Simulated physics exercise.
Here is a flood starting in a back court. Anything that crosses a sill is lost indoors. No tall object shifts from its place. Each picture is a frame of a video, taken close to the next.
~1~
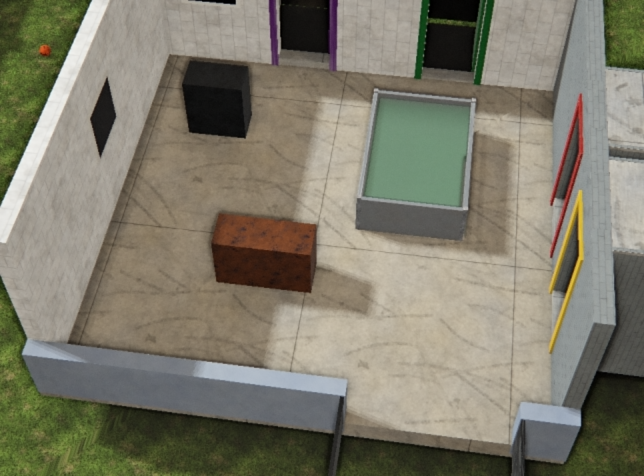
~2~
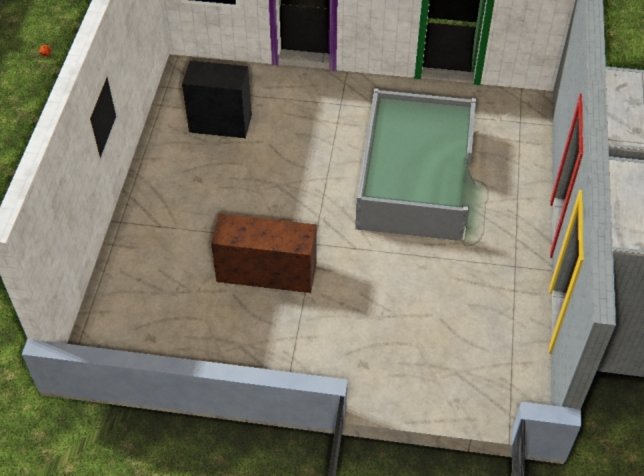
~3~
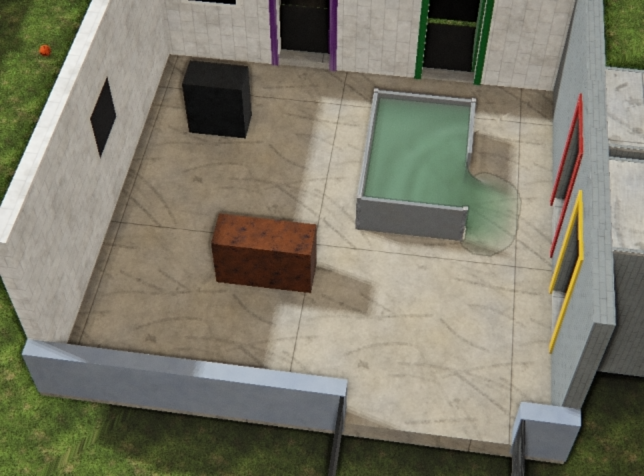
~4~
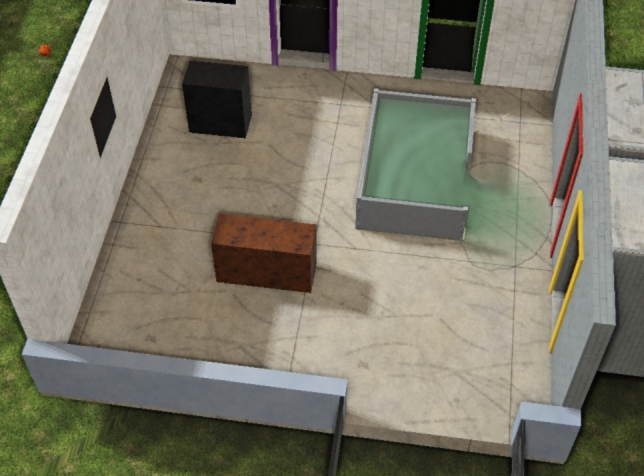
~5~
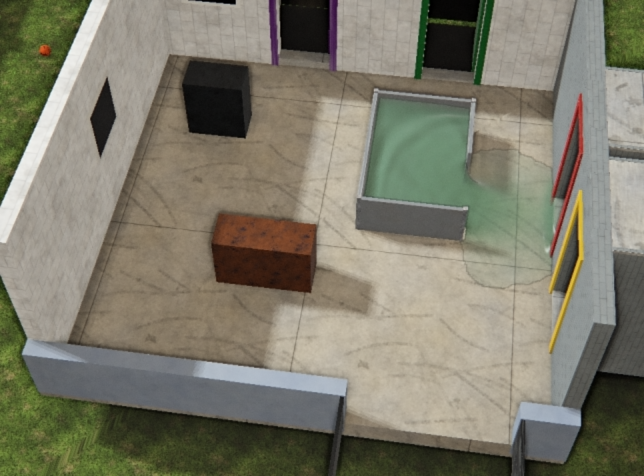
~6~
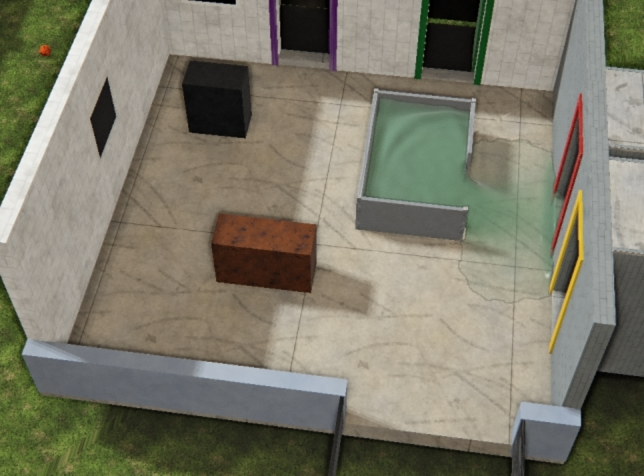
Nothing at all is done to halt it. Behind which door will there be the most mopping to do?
The red door.
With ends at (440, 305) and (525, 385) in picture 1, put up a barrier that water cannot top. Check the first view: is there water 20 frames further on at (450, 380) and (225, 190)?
Soaked, bone-dry.
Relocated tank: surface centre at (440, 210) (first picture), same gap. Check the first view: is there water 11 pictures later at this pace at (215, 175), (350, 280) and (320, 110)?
In the order given: Not reached, not reached and not reached.
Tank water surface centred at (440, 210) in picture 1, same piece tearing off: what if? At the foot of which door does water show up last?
That is the purple one.
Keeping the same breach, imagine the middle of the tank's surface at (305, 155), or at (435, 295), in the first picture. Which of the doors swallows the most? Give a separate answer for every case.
For the first spot it's the door marked yellow, for the second the one in yellow.
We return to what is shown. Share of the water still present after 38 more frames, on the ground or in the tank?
Roughly 70 %.
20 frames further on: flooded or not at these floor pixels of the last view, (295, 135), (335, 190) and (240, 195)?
Taking them in turn: Not wetted, not wetted, not wetted.
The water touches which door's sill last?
It's the one in purple.
A moment on, water covers 15 % of the floor; red door some in, yellow door wet at the sill, nothing in, purple door not reached, green door not reached.
Next, water covers 25 % of the floor; red door a lot in, yellow door a trickle in, purple door not reached, green door wet at the sill, nothing in.
Then, water covers 35 % of the floor; red door a lot in, yellow door some in, purple door not reached, green door a trickle in.
Later, water covers 50 % of the floor; red door a lot in, yellow door some in, purple door wet at the sill, nothing in, green door some in.
In the end, water covers 70 % of the floor; red door a lot in, yellow door some in, purple door wet at the sill, nothing in, green door some in; the red door has let in the most.
